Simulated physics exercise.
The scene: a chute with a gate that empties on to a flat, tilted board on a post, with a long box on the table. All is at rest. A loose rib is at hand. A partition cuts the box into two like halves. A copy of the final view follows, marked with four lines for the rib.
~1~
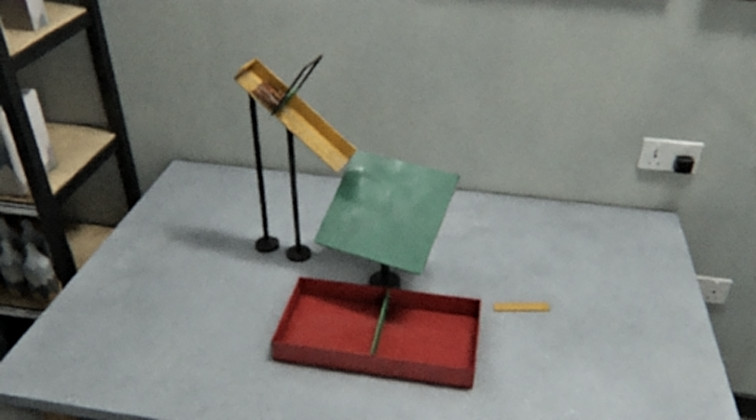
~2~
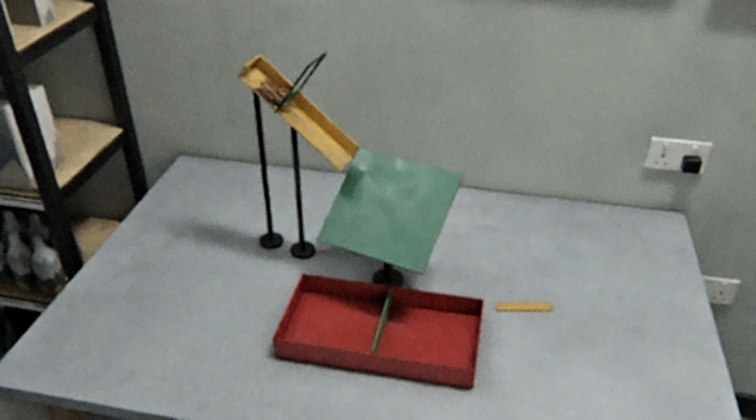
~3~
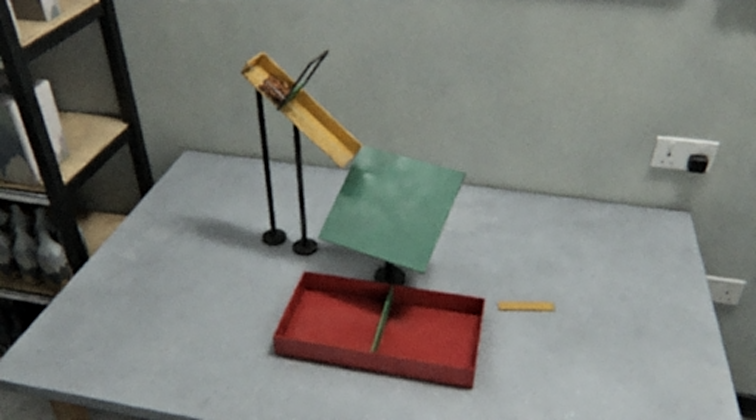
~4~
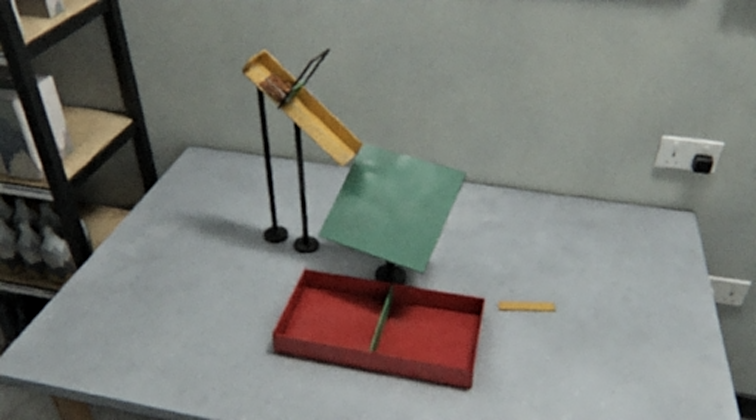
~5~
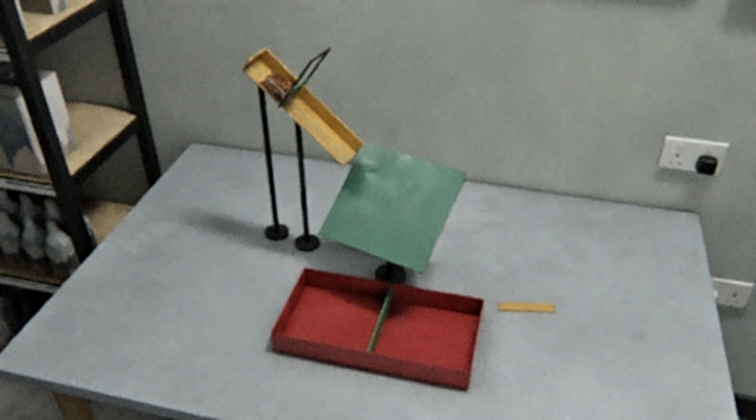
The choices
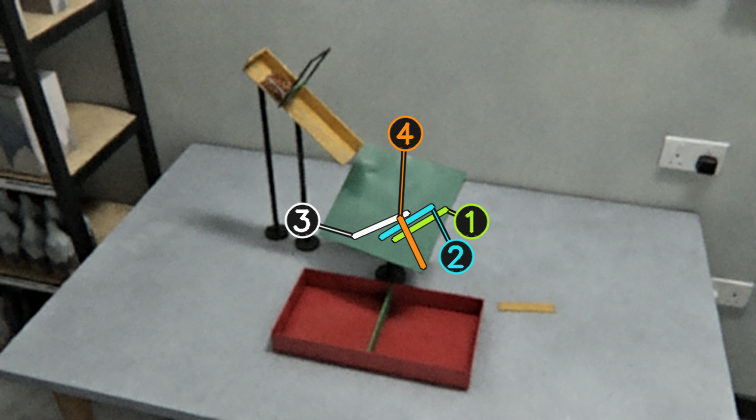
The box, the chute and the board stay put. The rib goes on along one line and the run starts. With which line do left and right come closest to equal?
Choose 4.
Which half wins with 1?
More lands on the left.
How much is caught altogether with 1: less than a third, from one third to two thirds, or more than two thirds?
It is more than two thirds.
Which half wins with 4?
Right.
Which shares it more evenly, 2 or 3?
3.
On the marked copy, line 1 from (445, 209) to (394, 239); line 2 from (431, 206) to (381, 237); line 3 from (407, 213) to (354, 236); line 4 from (400, 218) to (423, 266).
If 1 is chosen, of what is caught, almost all in the left half, about a tenth in the right.
If 2 is chosen, of what is caught, almost all in the left half, just a few in the right.
If 3 is chosen, of what is caught, the larger part in the left half, about a tenth in the right.
If 4 is chosen, of what is caught, roughly a third in the left half, roughly two thirds in the right.
